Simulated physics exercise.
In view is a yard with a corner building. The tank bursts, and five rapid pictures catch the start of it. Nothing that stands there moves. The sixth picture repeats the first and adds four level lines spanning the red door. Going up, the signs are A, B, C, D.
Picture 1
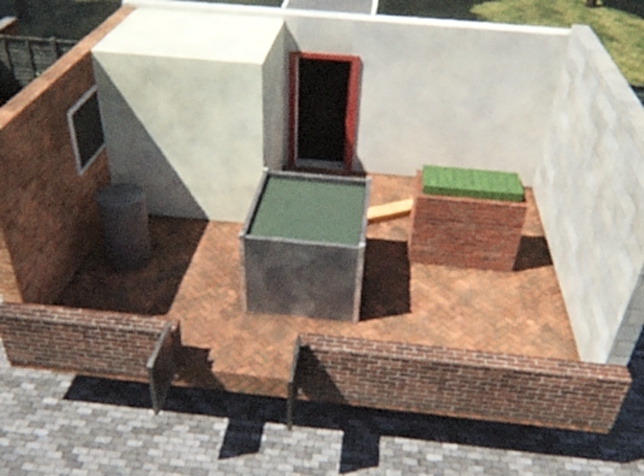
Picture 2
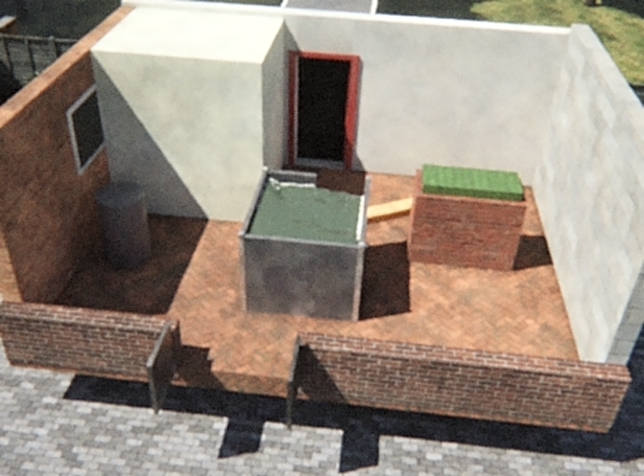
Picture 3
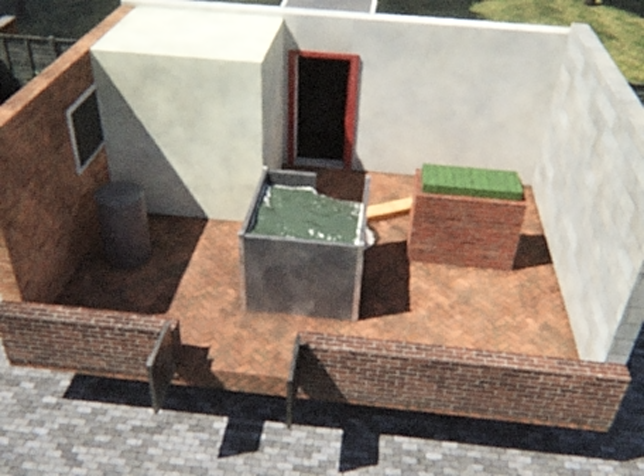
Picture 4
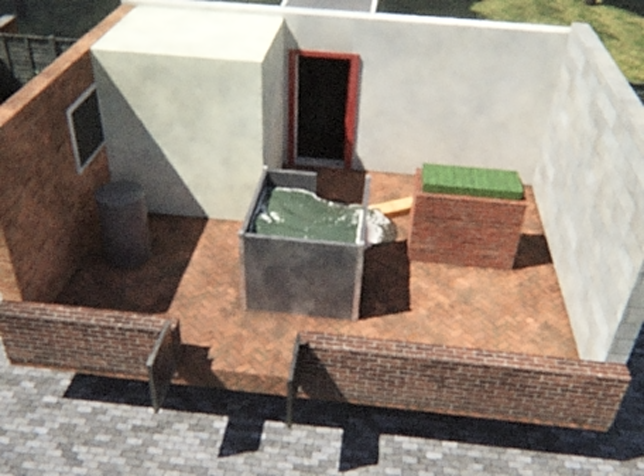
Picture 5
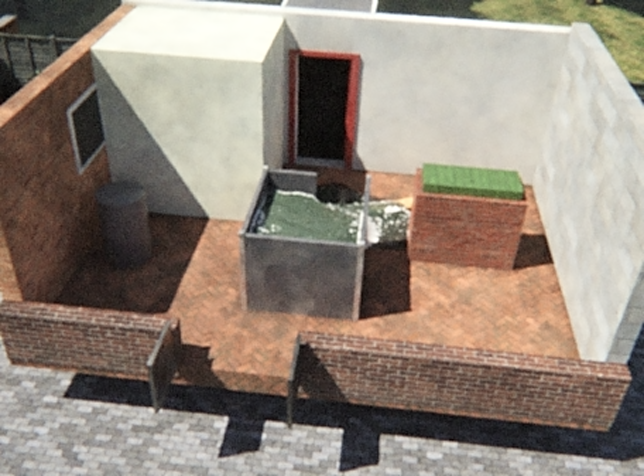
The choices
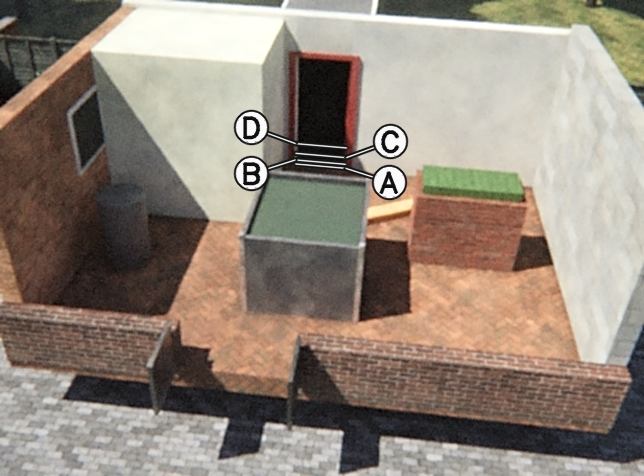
In the video, green water resting in a grey tank in a walled brick yard with a corner building begins to churn, then pours out on the right side and spreads across the paving toward a grass-topped brick block.
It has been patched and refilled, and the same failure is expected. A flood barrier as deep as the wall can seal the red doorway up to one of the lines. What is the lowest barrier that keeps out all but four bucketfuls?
Height D just does it.
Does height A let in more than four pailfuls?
Yes.
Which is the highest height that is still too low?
C.
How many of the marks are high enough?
One of them.
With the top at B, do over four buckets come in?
Yes, that goes wrong.
On the marked copy, A at (320, 166); B at (320, 162); C at (320, 155); D at (321, 145); from the bottom up A, B, C, D.
For height A, dozens of bucketfuls pour in.
For height B, dozens of bucketfuls pour in.
For height C, about 14 bucketfuls get in.
For height D, a bucket or two gets in.
